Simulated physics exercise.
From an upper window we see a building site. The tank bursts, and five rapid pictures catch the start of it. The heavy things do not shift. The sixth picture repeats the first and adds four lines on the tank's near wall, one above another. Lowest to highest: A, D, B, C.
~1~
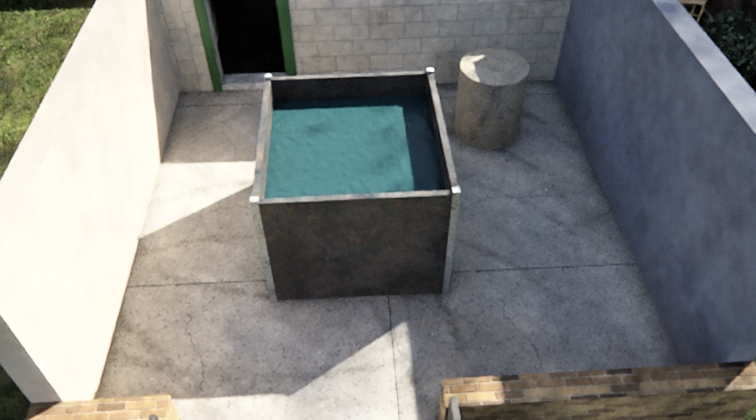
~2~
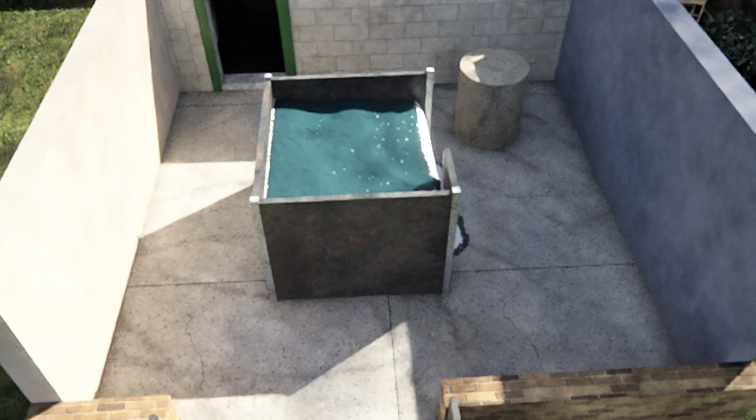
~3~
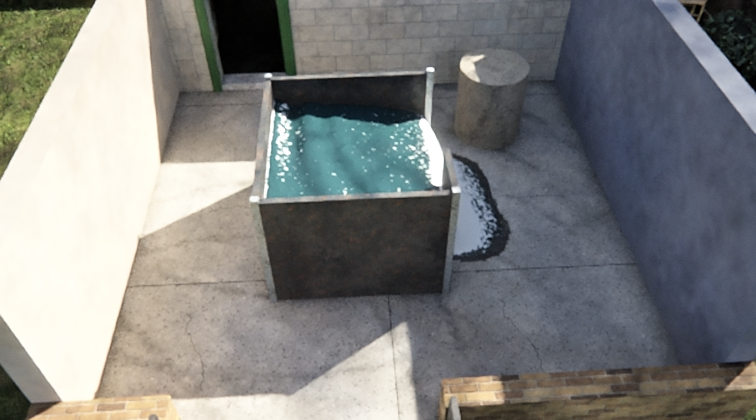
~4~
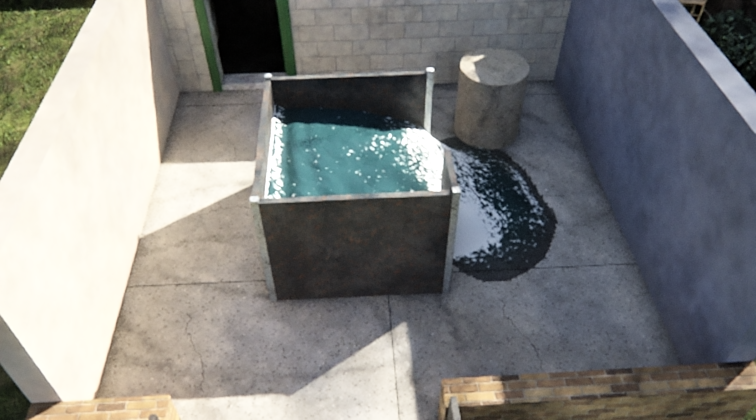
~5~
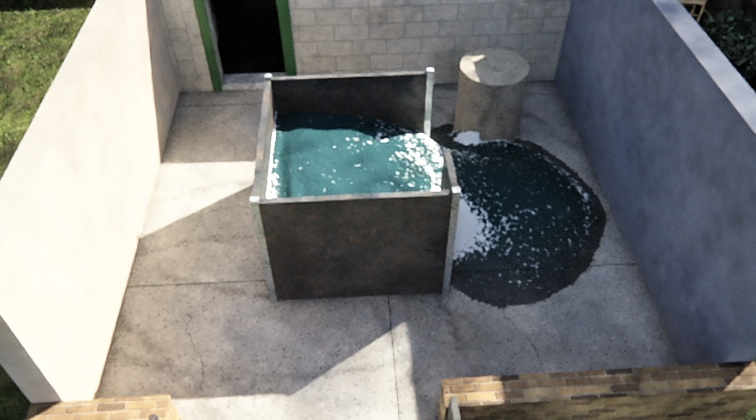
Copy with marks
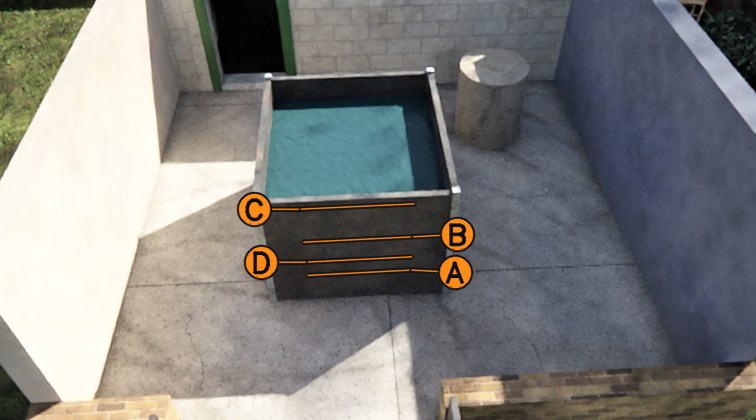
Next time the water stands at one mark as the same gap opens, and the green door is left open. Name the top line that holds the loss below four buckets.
B.
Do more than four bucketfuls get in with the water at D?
No, not at all.
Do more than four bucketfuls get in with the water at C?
Yes.
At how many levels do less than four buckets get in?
Three of the four.
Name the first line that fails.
C.
In orange, A at (359, 272); B at (358, 239); C at (356, 206); D at (359, 259); from the bottom up A, D, B, C.
With A, nothing gets over.
With B, a splash gets over, under a bucket.
With C, about 9 bucketfuls get in.
With D, nothing gets over.
